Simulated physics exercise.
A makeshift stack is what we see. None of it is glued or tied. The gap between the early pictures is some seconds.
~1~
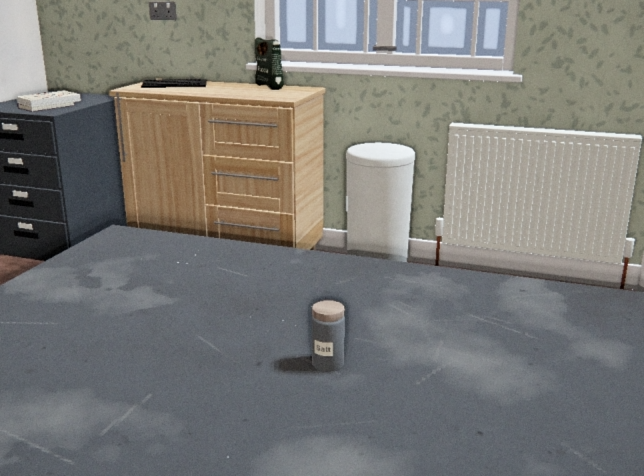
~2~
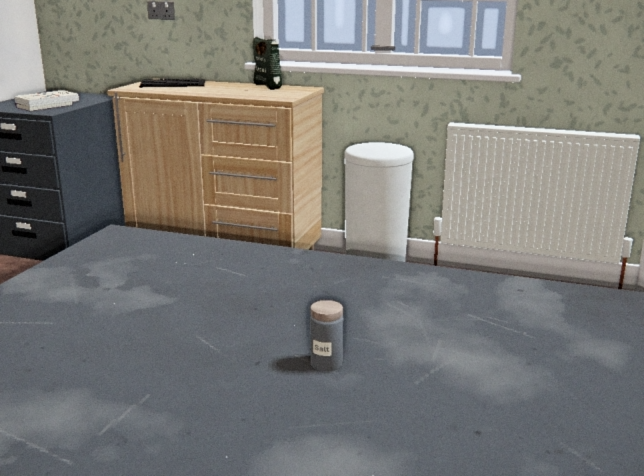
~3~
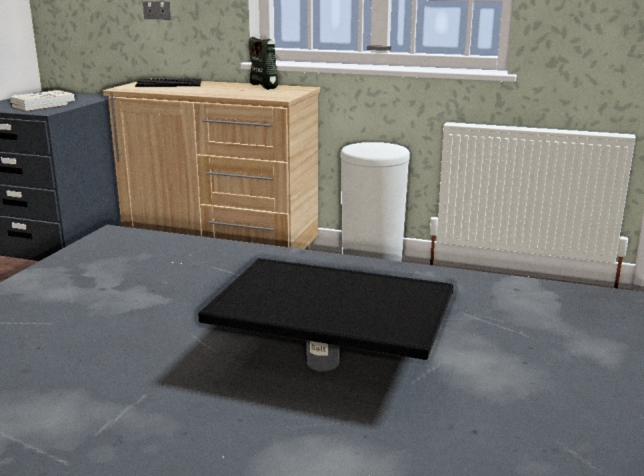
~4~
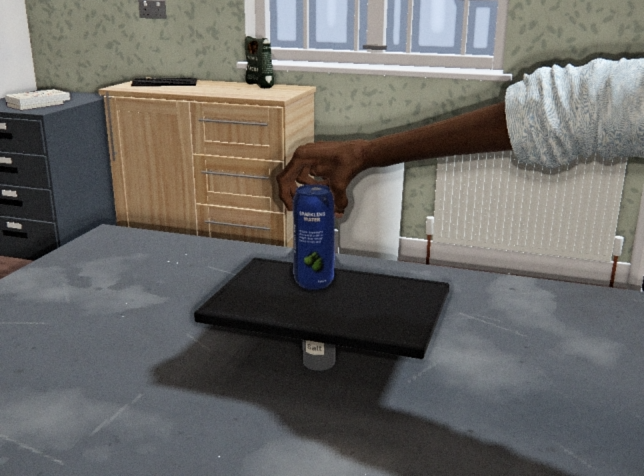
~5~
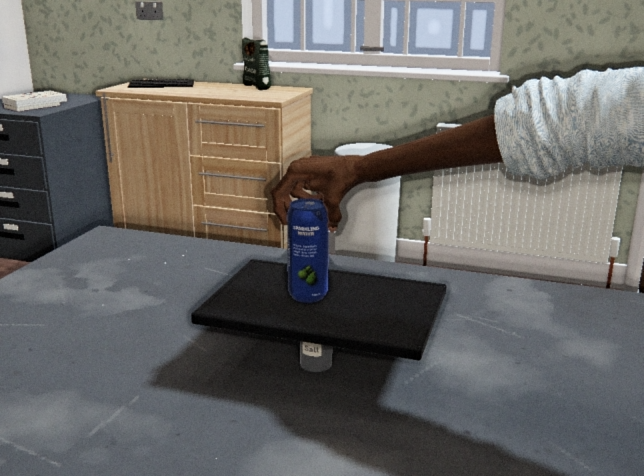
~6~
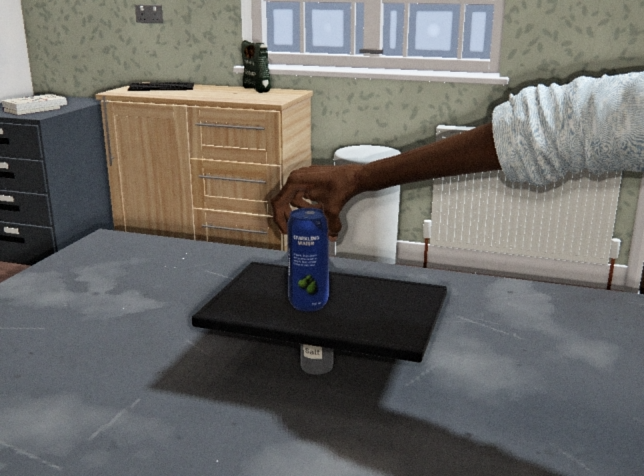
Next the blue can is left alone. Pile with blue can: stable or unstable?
The result is a standing stack.
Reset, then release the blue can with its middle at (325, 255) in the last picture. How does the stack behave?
Well, it survives then.
Then, 0.30 s later than the last frame, all is still.
Then, 1.00 s later than the last frame, blue can resting near (308, 261).
When it is over, all 3 as before. End places, in pixels of the last picture, blue can near (308, 262). The stack keeps its balance.
